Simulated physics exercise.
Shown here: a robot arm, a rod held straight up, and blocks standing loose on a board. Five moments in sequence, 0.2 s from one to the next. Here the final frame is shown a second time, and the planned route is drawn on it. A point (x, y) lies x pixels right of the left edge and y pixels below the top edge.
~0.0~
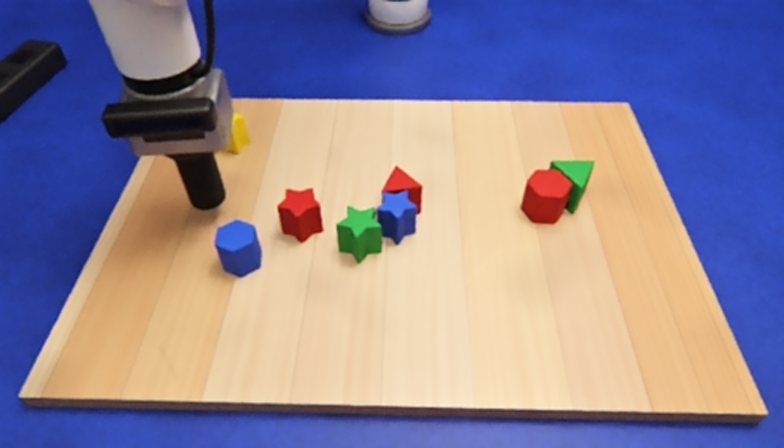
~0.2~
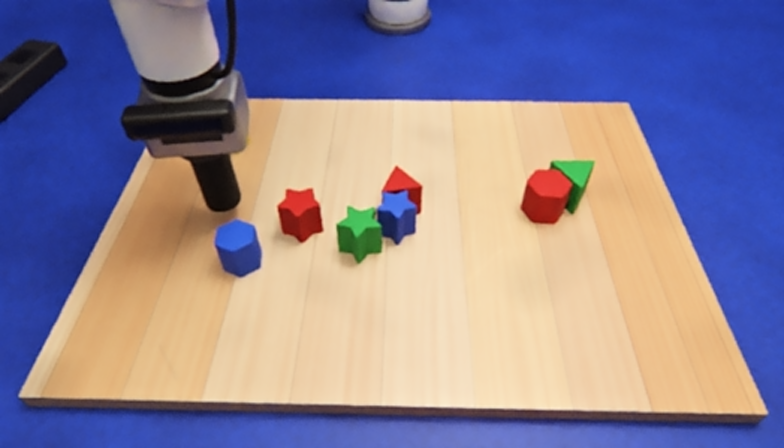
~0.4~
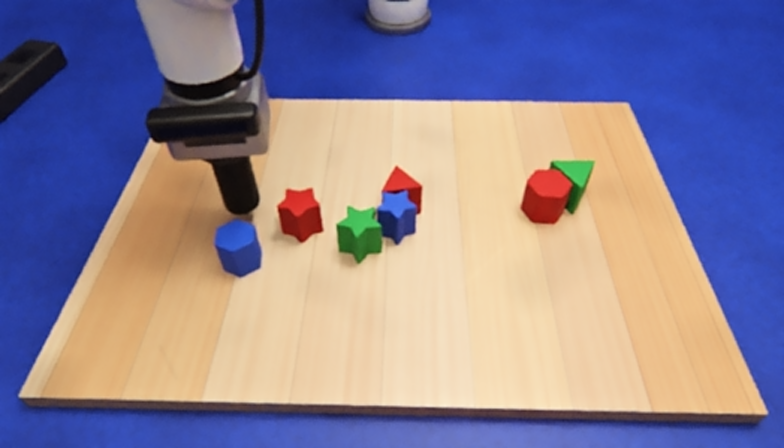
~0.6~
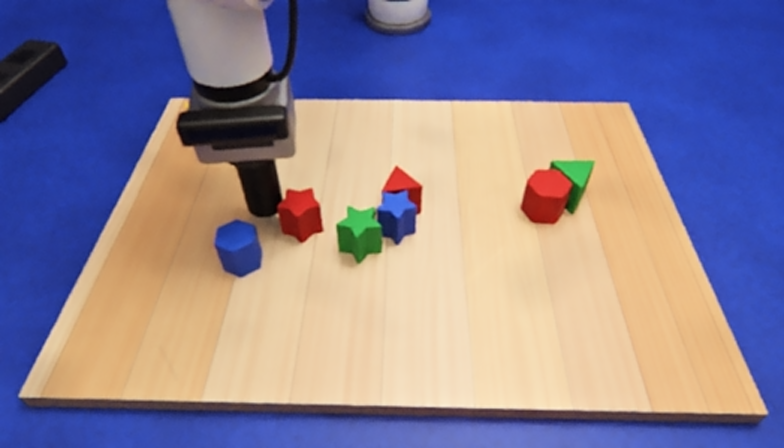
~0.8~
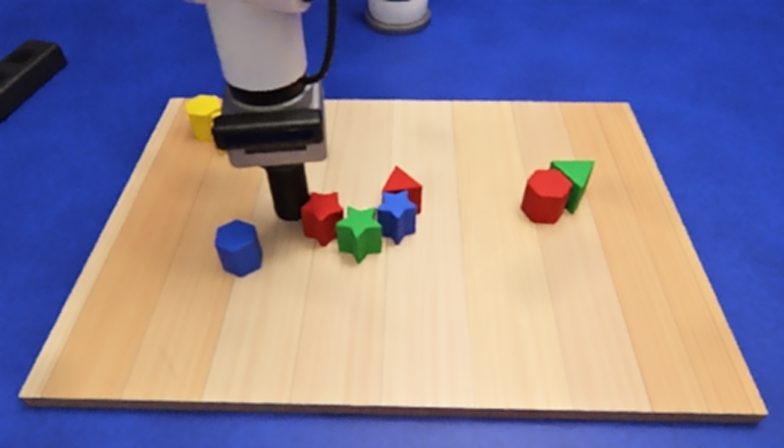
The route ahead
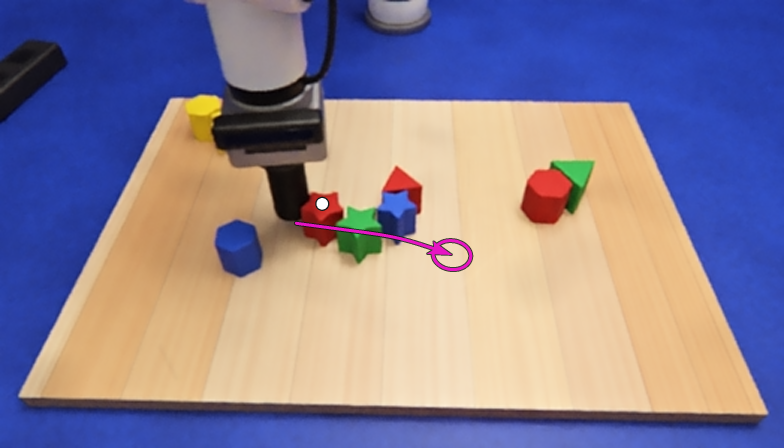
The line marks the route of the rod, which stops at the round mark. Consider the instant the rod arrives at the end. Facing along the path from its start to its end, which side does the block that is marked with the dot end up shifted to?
Off to the right side.
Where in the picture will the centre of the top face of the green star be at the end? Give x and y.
Put as a pixel place, it's (462, 287).
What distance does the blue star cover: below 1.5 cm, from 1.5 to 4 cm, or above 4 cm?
It travels more than 4 cm.
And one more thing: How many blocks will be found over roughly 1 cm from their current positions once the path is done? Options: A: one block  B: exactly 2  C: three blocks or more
C.
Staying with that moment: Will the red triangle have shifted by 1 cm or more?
Going by the path, no.
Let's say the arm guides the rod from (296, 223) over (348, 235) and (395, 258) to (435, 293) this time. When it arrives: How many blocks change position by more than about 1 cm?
Blocks displaced: At least 3.
Drawn move, from (296, 223) via (374, 234), ending at (452, 255); the dot is on the red star.
On the path given first. One third of the way, rod (348, 217); red star (376, 216); green star (401, 235), turned 35° clockwise; blue star (419, 210), turned 105° anticlockwise.
Two thirds of the way, rod (402, 225); red star (425, 233), turned 35° clockwise; green star (441, 259), turned 60° clockwise; blue star (457, 220).
At the end, rod (453, 241); red star (462, 256), turned 65° clockwise; green star (462, 287), turned 85° clockwise; blue star (489, 225), turned 235° anticlockwise; red triangle still.
